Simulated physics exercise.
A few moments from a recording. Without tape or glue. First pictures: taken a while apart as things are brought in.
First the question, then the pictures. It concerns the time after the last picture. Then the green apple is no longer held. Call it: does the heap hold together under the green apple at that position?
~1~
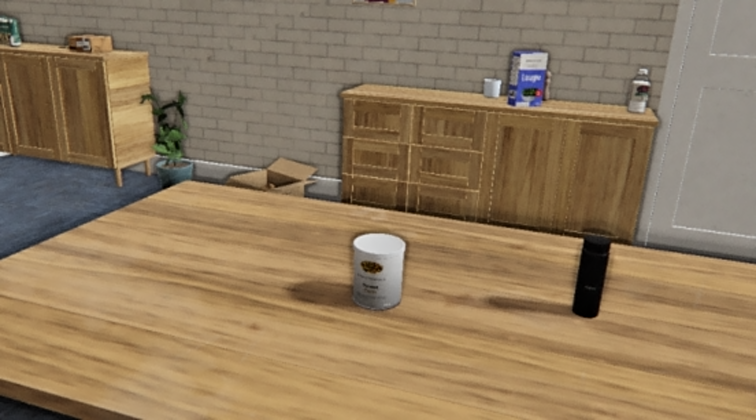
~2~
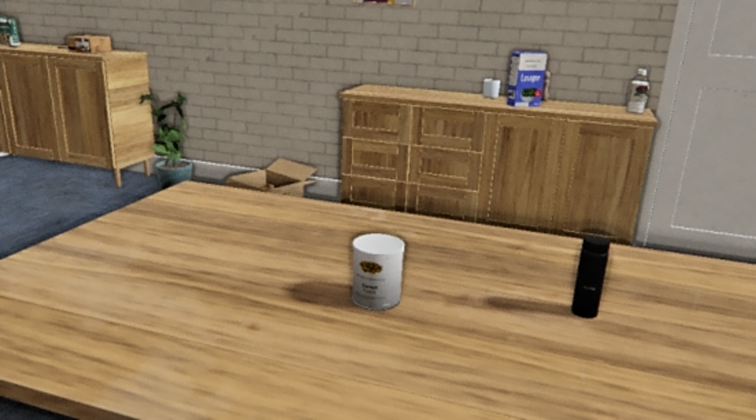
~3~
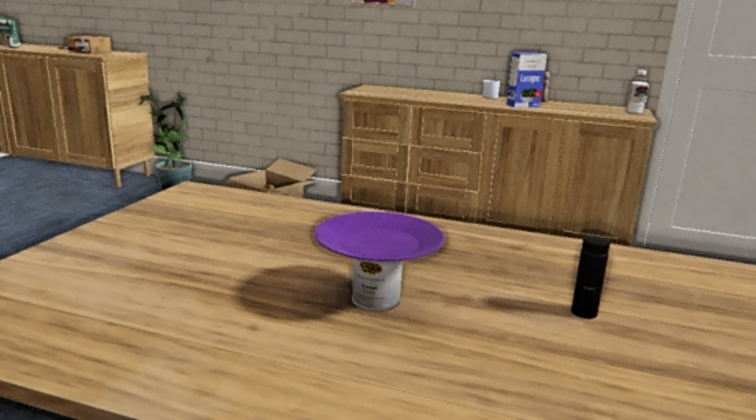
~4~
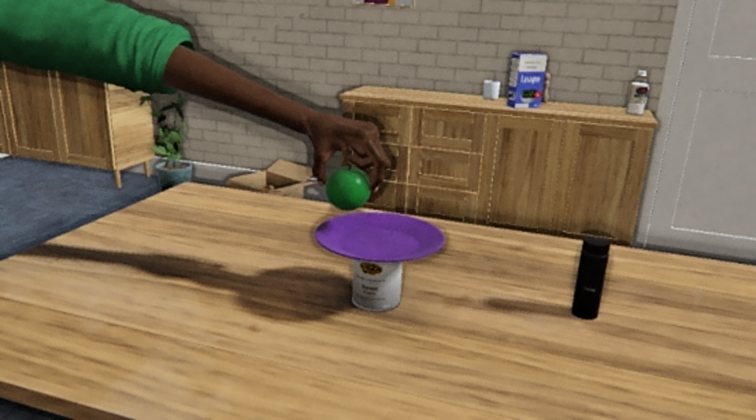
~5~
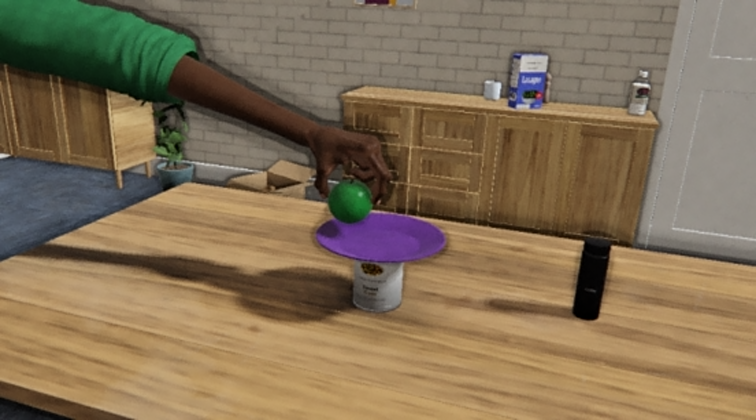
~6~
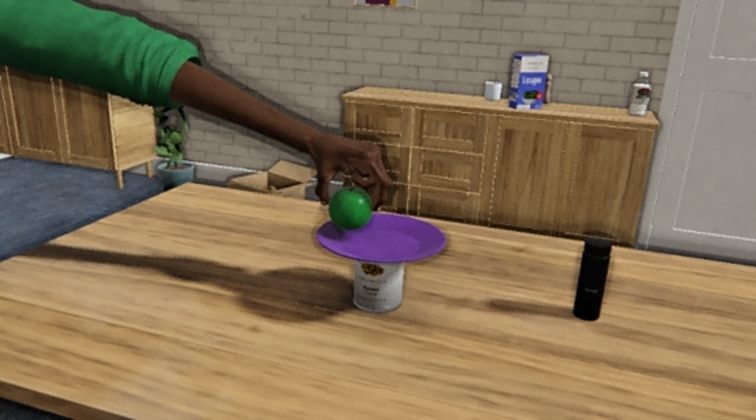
It holds together.
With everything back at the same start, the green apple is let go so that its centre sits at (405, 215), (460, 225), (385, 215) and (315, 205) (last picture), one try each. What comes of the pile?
Outcomes in order: No collapse, a collapse, no collapse, a collapse.
Then, 0.20 s past the last view, nothing moves.
Then, 0.40 s past the last view, green apple resting near (351, 209).
Finally, all 4 still in place. Final places as the last picture's camera would see them, green apple near (351, 209). The pile stays up.
